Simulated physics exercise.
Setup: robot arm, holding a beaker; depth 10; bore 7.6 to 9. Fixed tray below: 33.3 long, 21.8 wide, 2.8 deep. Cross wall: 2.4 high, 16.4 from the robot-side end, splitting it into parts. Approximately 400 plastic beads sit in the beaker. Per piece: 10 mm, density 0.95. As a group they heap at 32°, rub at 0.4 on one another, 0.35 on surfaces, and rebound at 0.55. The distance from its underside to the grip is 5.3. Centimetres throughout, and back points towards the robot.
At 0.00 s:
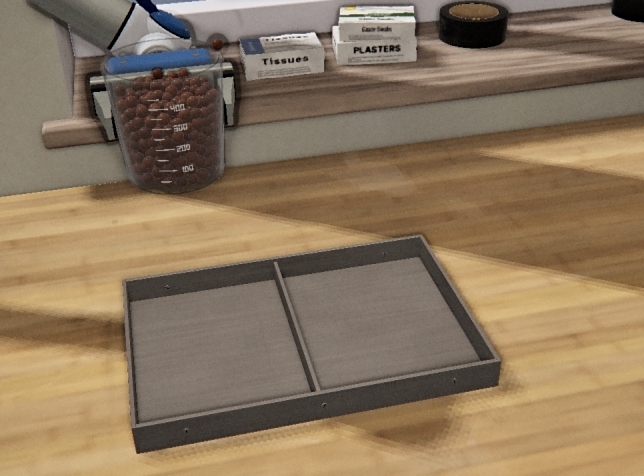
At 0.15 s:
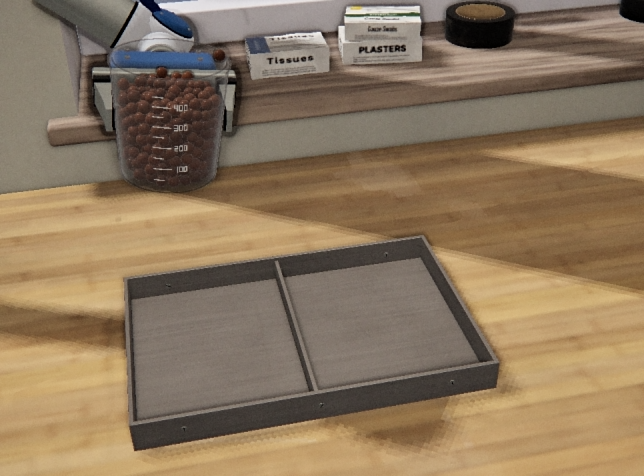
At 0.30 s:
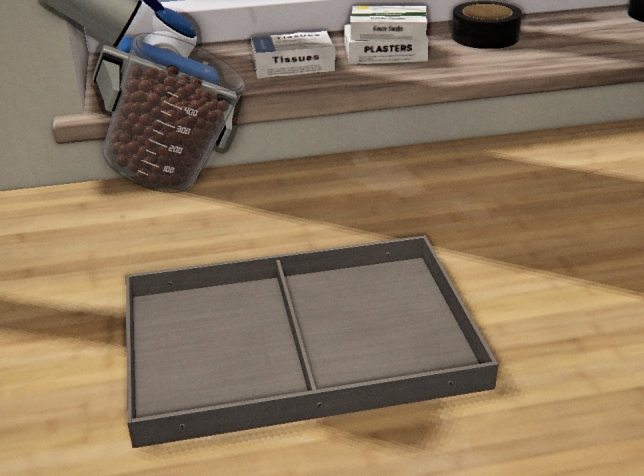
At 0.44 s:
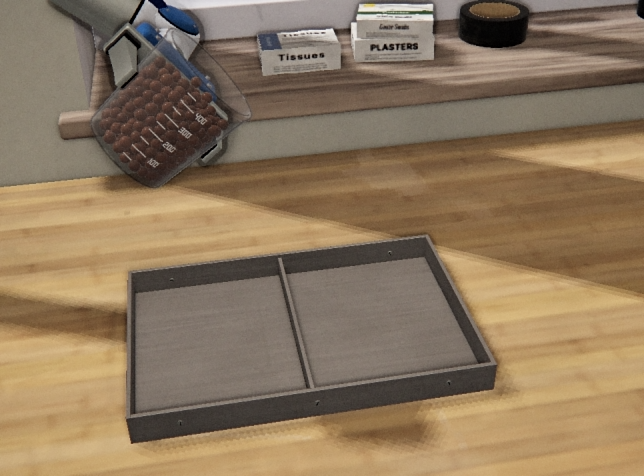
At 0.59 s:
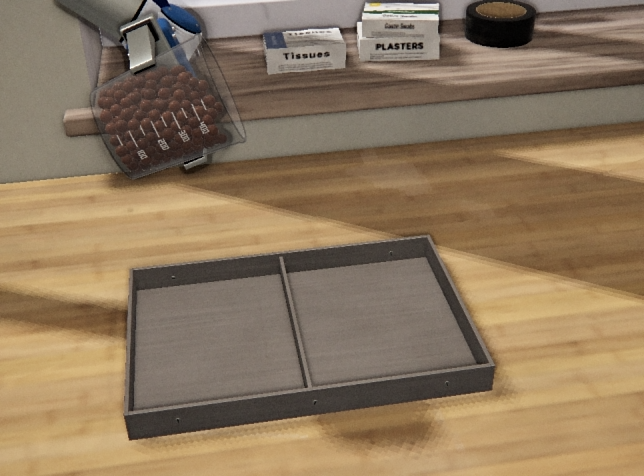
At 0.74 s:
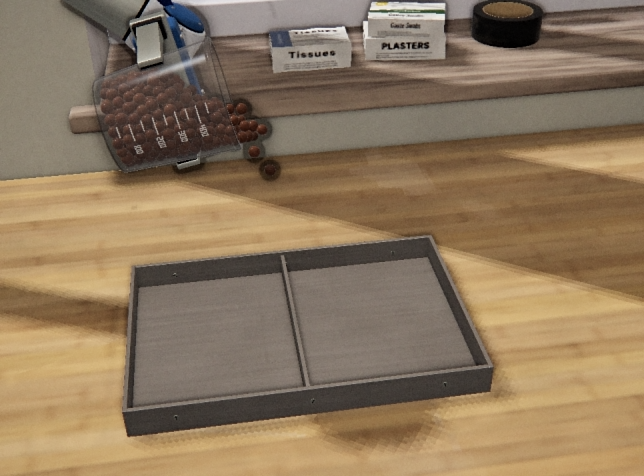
The footage shows a robot arm holding a clear beaker of reddish-brown beads above a wooden surface, behind an empty divided tray; the arm tilts the beaker steeply until a few beads spill out over its right side.
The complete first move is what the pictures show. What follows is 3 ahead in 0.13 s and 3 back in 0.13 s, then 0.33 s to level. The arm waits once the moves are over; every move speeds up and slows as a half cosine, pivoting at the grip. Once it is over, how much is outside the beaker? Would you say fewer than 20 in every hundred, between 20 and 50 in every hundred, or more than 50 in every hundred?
Between 20 and 50 in every hundred.
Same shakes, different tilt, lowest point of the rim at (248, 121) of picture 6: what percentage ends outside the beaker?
I'd put it at roughly 10 %.
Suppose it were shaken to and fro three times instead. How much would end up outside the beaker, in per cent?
Estimate: Around 60 %.
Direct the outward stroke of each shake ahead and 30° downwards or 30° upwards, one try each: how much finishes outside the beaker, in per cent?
Try one gives about 20 in a hundred, try two about 30 in a hundred.
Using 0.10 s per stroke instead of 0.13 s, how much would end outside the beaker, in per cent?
Around 40 percent.
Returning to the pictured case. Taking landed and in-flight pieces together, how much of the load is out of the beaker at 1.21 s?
About 30 per cent by then.
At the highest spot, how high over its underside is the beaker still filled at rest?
The top sits some 7.5 cm up.
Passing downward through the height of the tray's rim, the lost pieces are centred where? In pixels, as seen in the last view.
I'd say somewhere around (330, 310).
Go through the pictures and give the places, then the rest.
In the first frame, beaker middle at (170, 119), level; upper third of the load around (168, 102), from x 120 to 215, top at y 45; 402 in the beaker.
In the second frame, beaker middle at (169, 118), tilted 7° forward; upper third of the load around (166, 103), from x 125 to 220, top at y 55.
In the third frame, beaker middle at (168, 117), tilted 27° forward; upper third of the load around (161, 101), from x 115 to 225, top at y 70.
In the fourth frame, beaker middle at (168, 114), tilted 51° forward; upper third of the load around (158, 98), from x 105 to 225, top at y 60.
In the fifth frame, beaker middle at (167, 112), tilted 71° forward; upper third of the load around (155, 95), from x 105 to 220, top at y 70.
In the sixth frame, beaker middle at (167, 111), tilted 78° forward; upper third of the load around (147, 99), from x 105 to 270, top at y 75; 399 in the beaker, 3 in flight or on a rim.
After 0.98 s, tilted 78° forward, highest piece 28 above the table; 347 in the beaker, 11 in the far-side part, 44 in flight or on a rim.
After 1.21 s, tilted 22° forward, highest piece 30 above the table; 282 in the beaker, 81 in the far-side part, 20 in the robot-side part, 19 in flight or on a rim.
After 1.53 s, level, highest piece 29 above the table; 282 in the beaker, 100 in the far-side part, 20 in the robot-side part.
After 2.58 s, level, highest piece 29 above the table; 282 in the beaker, 100 in the far-side part, 20 in the robot-side part.
At rest, 282 in the beaker, 100 in the far-side part, 20 in the robot-side part. That is 30 % outside the beaker.
